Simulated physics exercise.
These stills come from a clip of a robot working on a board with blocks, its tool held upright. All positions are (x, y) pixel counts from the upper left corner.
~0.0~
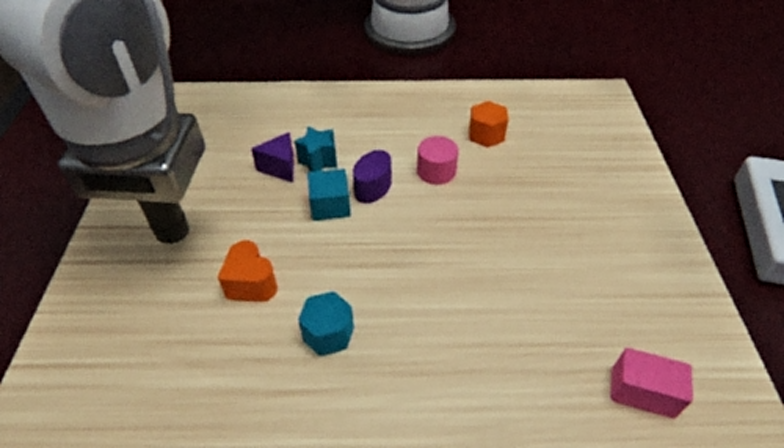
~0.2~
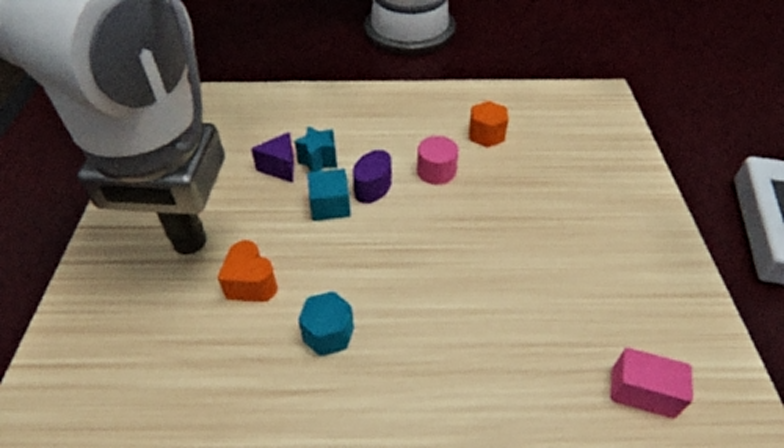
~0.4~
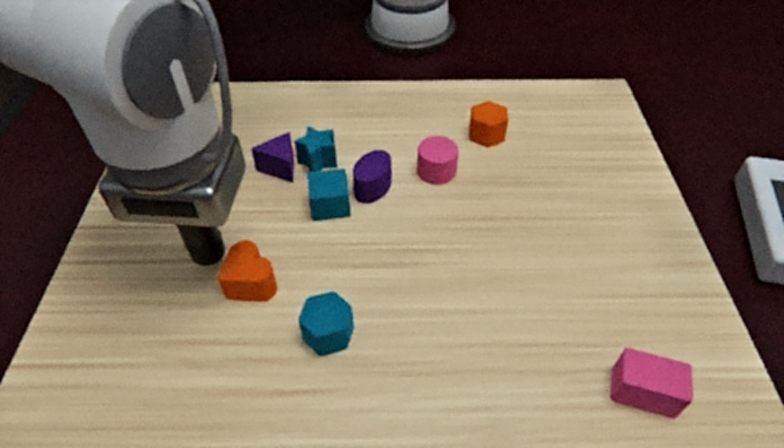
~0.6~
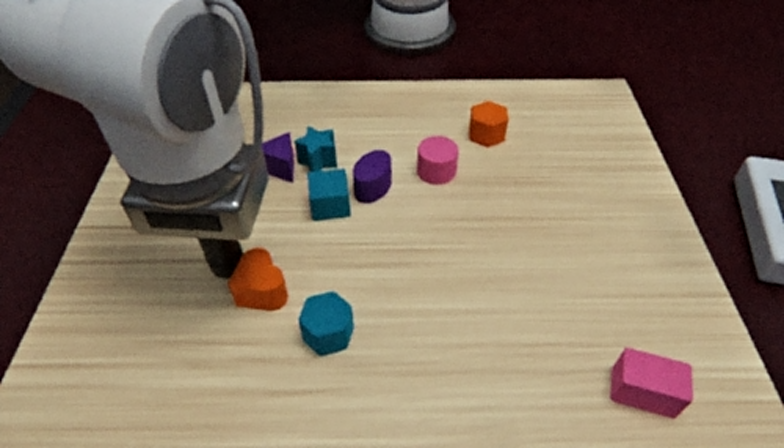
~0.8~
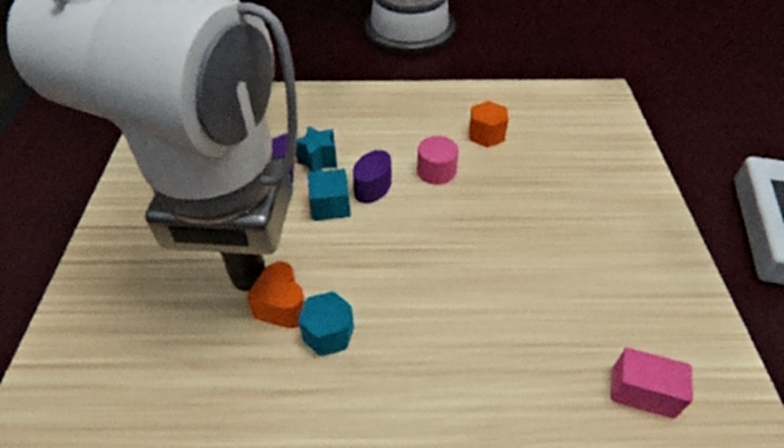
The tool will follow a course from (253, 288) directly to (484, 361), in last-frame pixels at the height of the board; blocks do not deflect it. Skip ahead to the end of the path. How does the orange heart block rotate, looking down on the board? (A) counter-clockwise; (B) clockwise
The one that fits is B, clockwise.
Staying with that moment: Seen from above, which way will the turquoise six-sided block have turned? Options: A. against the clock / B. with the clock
A - against the clock.
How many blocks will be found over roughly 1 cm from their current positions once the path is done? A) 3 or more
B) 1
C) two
That would be C.
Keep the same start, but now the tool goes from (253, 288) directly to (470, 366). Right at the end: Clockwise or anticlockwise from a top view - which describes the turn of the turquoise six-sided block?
It swings round anticlockwise.
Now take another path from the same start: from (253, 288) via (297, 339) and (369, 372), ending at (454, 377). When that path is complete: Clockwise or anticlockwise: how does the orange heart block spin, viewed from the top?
It spins with the clock.
What follows on the original path. One third of the way, tool at (323, 302); orange heart block at (328, 326), turned 60° clockwise; turquoise six-sided block at (366, 352), turned 50° anticlockwise.
Two thirds of the way, tool at (402, 326); orange heart block at (340, 337), turned 85° clockwise; turquoise six-sided block at (378, 371), turned 55° anticlockwise.
At the end, tool at (487, 351); orange heart block at (340, 337), turned 85° clockwise; turquoise six-sided block at (378, 371), turned 55° anticlockwise.
